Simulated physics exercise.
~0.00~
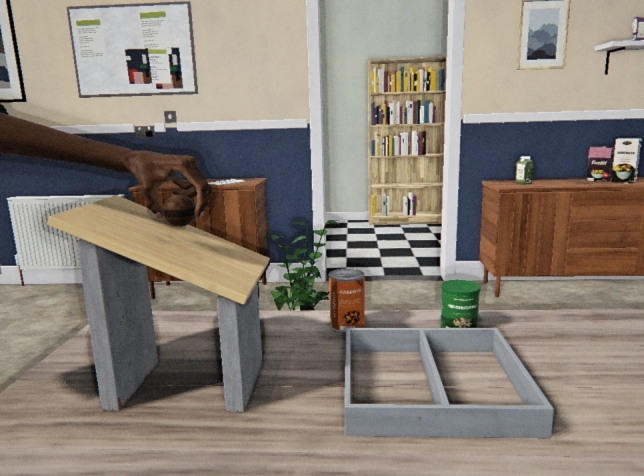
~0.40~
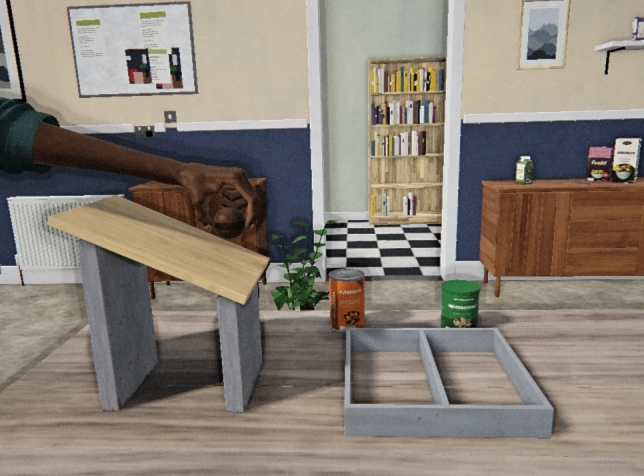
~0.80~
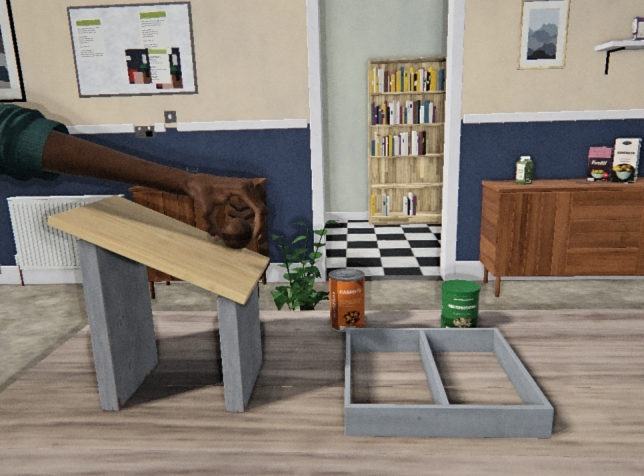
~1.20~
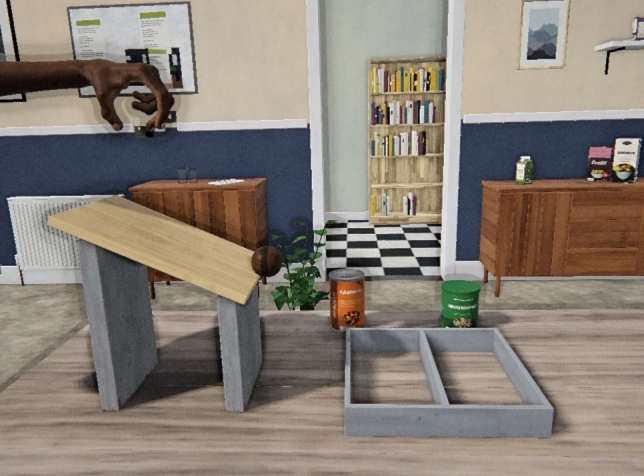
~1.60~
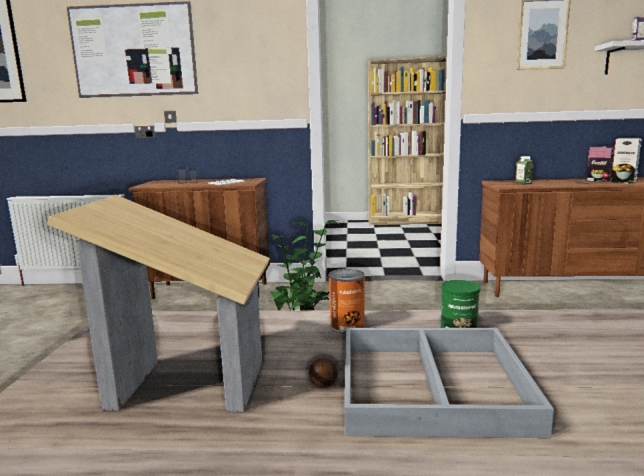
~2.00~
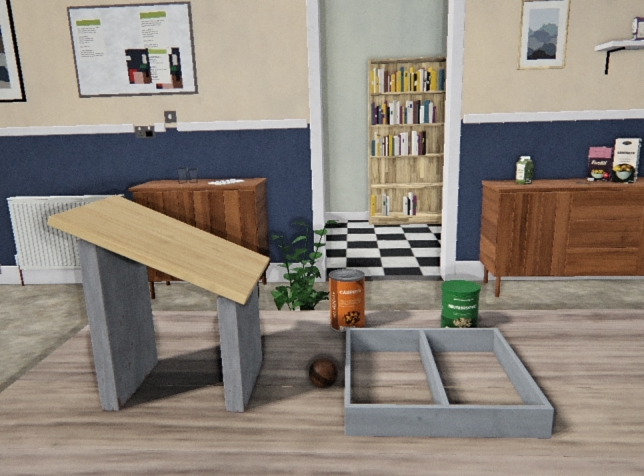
A small brown ball is held by a hand on a slanted wooden board propped on two grey supports, seen from the front across a wooden tabletop in a room with a bookcase beyond a doorway. To the right sits a grey tray with two bays, with an orange tin and a green tin standing behind it. The hand moves the ball down the slope to the right, then lets go and draws back as the ball leaves the lower edge. The ball drops to the tabletop and comes to rest just left of the tray, outside both bays, while the tins stay put.
